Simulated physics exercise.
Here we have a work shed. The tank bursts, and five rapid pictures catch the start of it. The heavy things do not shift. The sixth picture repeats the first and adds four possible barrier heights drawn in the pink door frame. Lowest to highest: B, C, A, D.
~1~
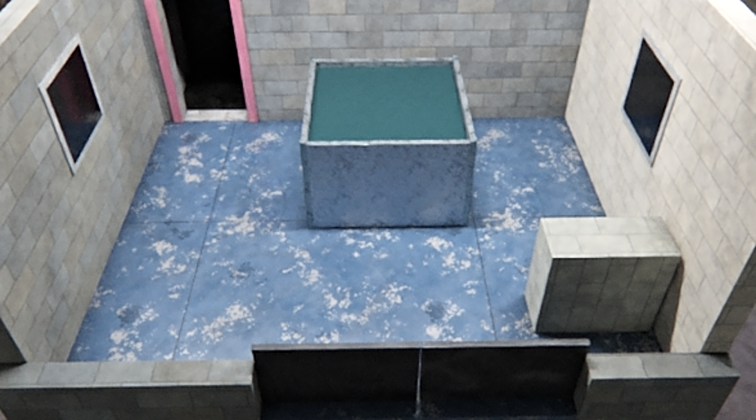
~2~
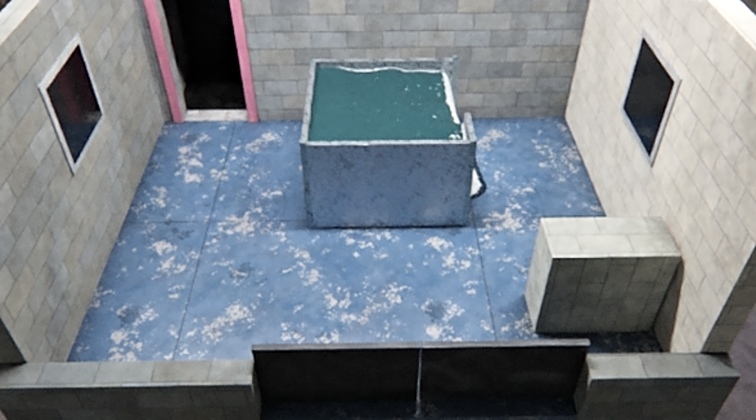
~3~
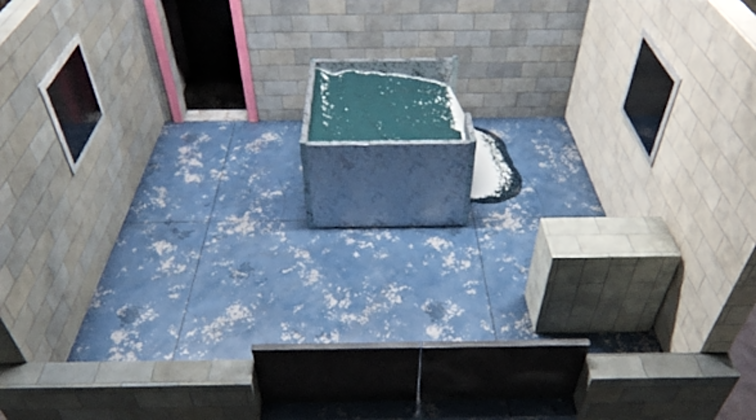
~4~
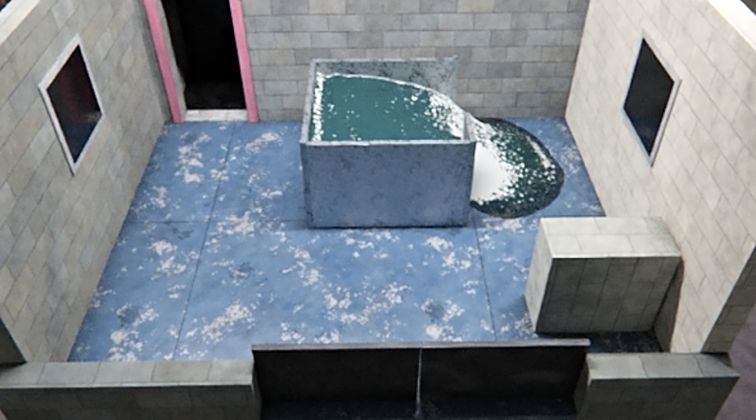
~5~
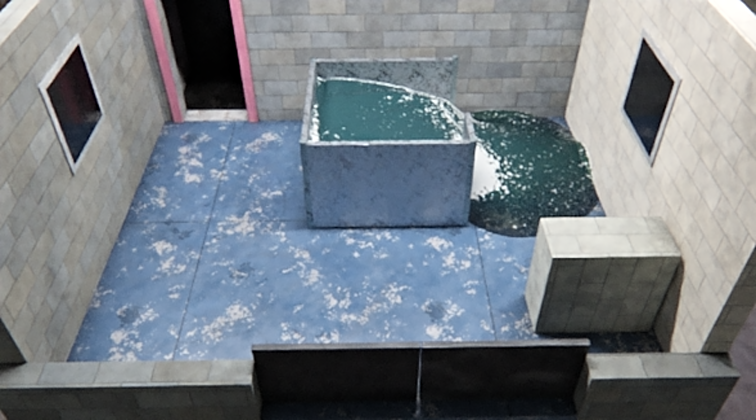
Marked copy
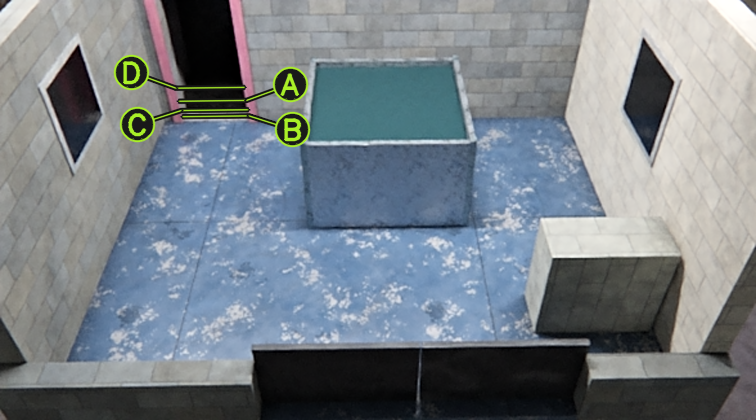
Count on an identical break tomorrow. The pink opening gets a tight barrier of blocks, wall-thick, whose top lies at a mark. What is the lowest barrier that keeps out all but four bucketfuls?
Line C just does it.
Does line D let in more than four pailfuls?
No.
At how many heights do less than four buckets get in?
Three.
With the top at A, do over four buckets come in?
No, not at all.
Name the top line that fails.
The answer is B.
On the marked copy, A at (212, 100); B at (215, 116); C at (214, 110); D at (210, 87); from the bottom up B, C, A, D.
Choosing A, nothing gets over.
Choosing B, about 9 bucketfuls get in.
Choosing C, a splash gets over, under a bucket.
Choosing D, nothing gets over.
